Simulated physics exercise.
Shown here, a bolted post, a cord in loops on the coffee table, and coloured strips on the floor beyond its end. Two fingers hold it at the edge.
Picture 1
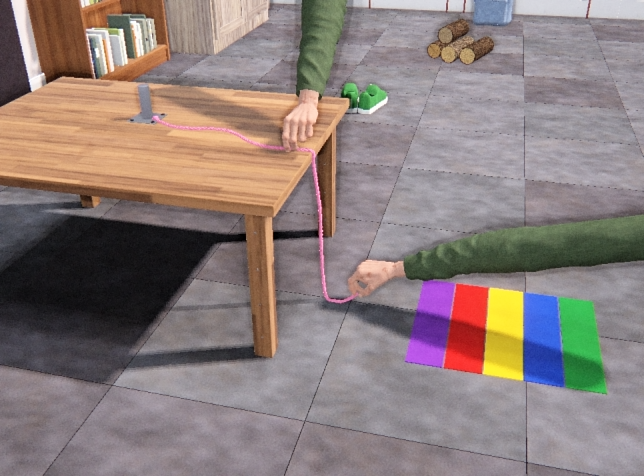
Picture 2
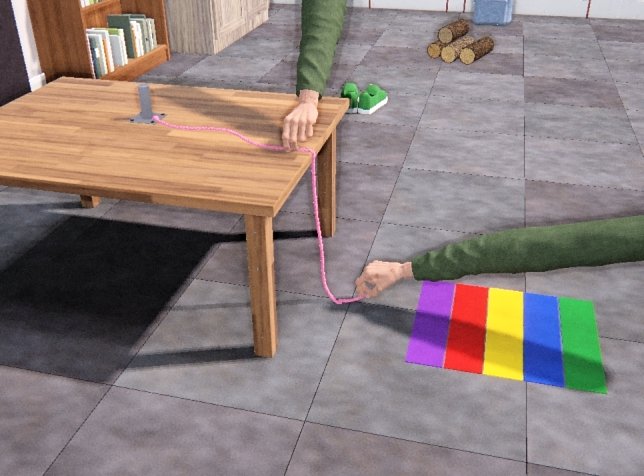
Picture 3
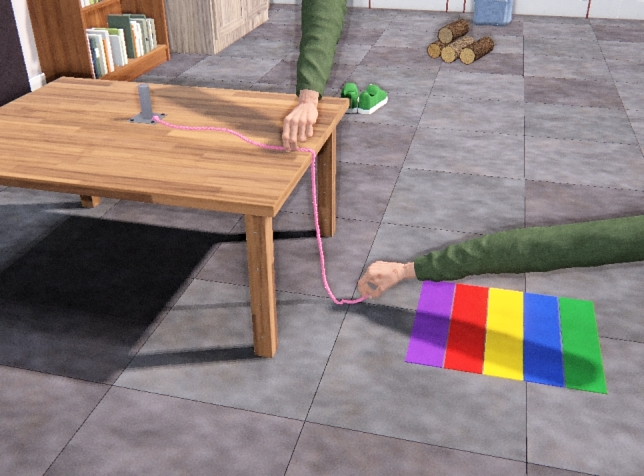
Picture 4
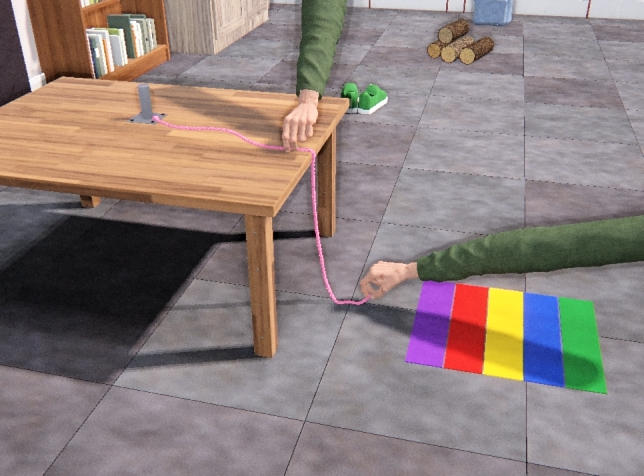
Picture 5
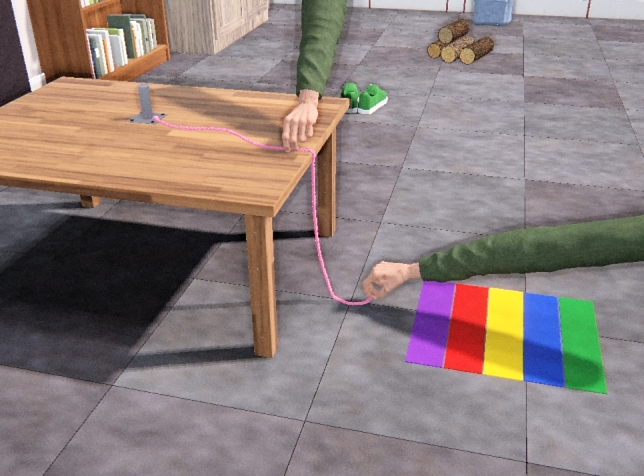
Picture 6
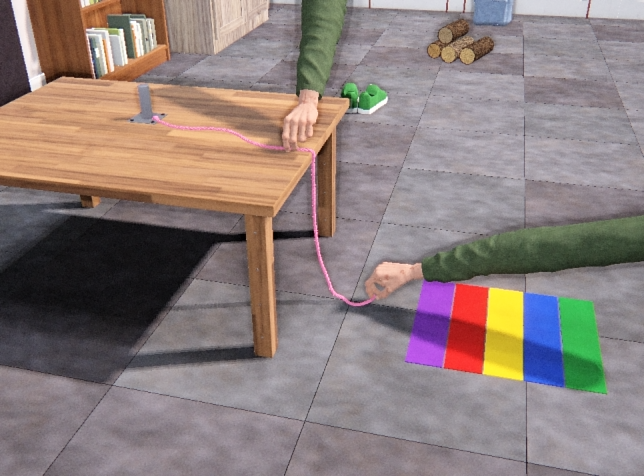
A hand pressed a pink cord against the edge of the wooden table while another hand, low near the floor, drew its hanging end slightly to the right, toward the nearby coloured strips.
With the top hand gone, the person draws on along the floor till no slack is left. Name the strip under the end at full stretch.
The end stops over the red strip.
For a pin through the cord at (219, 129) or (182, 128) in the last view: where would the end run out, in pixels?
Try by try, around (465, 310) and (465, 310).
A little later, end near (399, 299); short of the strips.
Next, end near (443, 306); over purple.
When it is tight, end near (470, 309); over red. It gets as far as the red strip.
